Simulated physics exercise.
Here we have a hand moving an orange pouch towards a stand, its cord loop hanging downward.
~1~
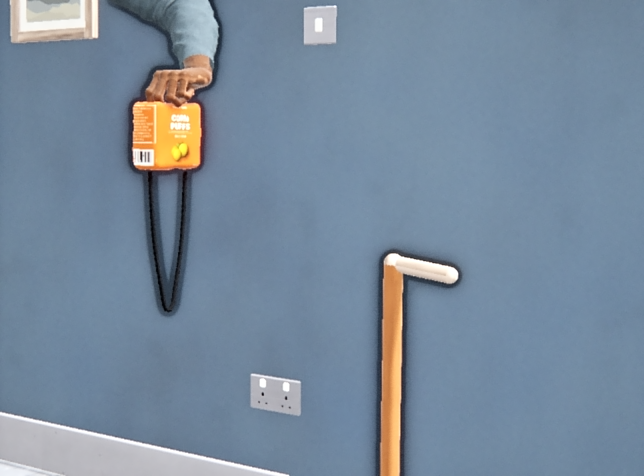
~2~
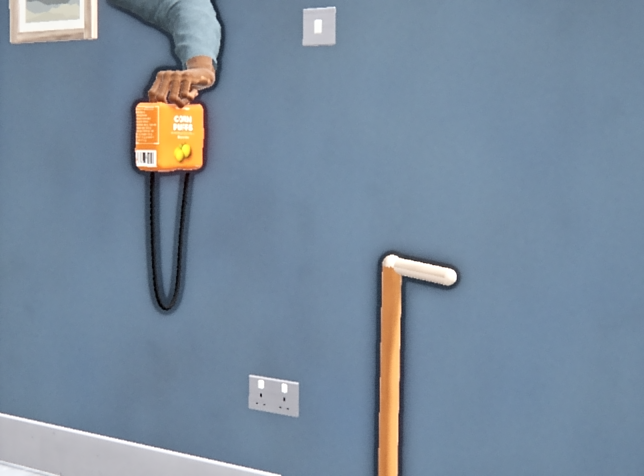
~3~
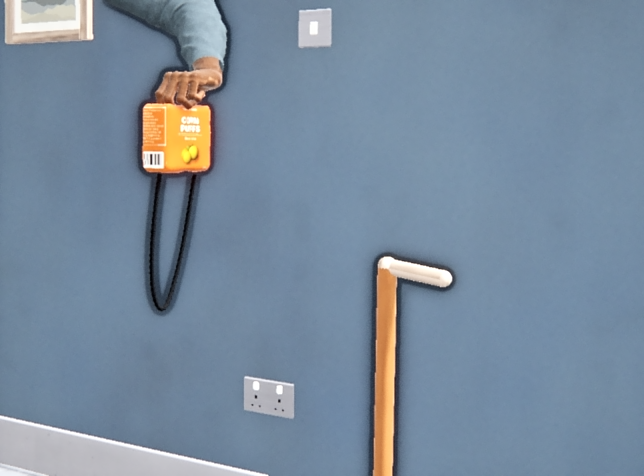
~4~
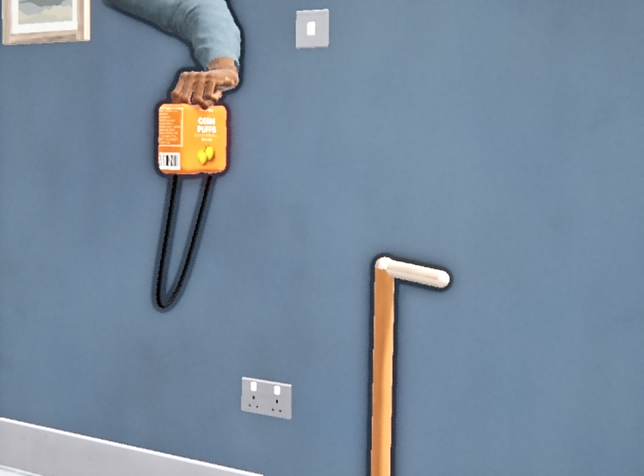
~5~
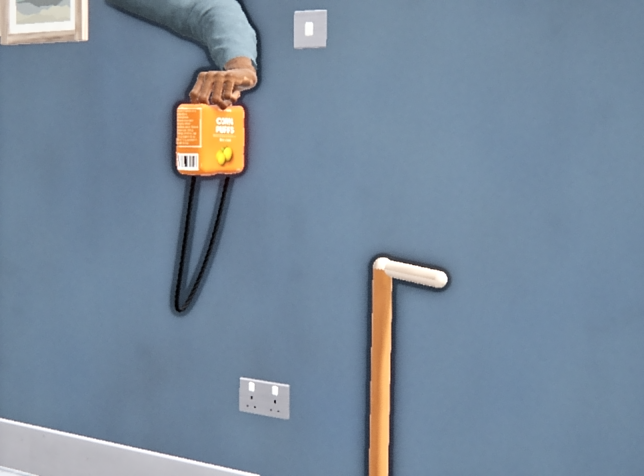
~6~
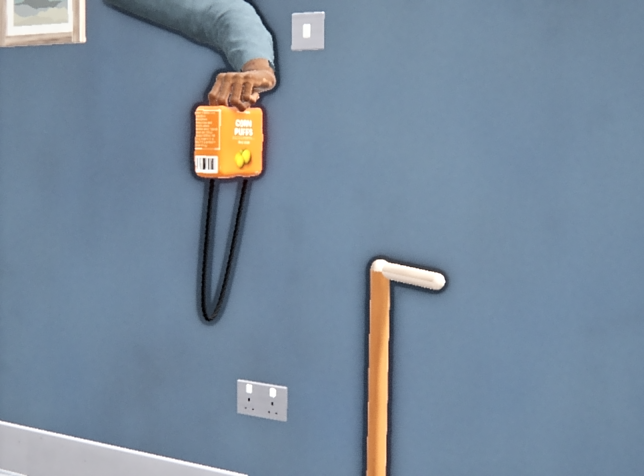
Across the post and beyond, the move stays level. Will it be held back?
Clears the post.
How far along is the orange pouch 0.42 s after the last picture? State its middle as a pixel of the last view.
(306, 143).
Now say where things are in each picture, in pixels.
Orange pouch (168, 136); hook tip (449, 275), in the first picture.
Orange pouch (170, 137); bottom of the loop (169, 308), in the second picture.
Orange pouch (178, 138), in the third picture.
Orange pouch (193, 139); bottom of the loop (165, 306), in the fourth picture.
Orange pouch (211, 140), in the fifth picture.
Orange pouch (230, 142); bottom of the loop (212, 319); hook tip (436, 281); hook points away from it, loop hangs below the hook, in the sixth picture.
Then, 0.42 s on from there, pouch nearing the post near (306, 143).
Then, 1.20 s on from there, pouch past the post near (469, 145).
Then, 1.66 s on from there, pouch past the post near (582, 147).
In the end, pouch past the post near (586, 147). The orange pouch goes by freely.
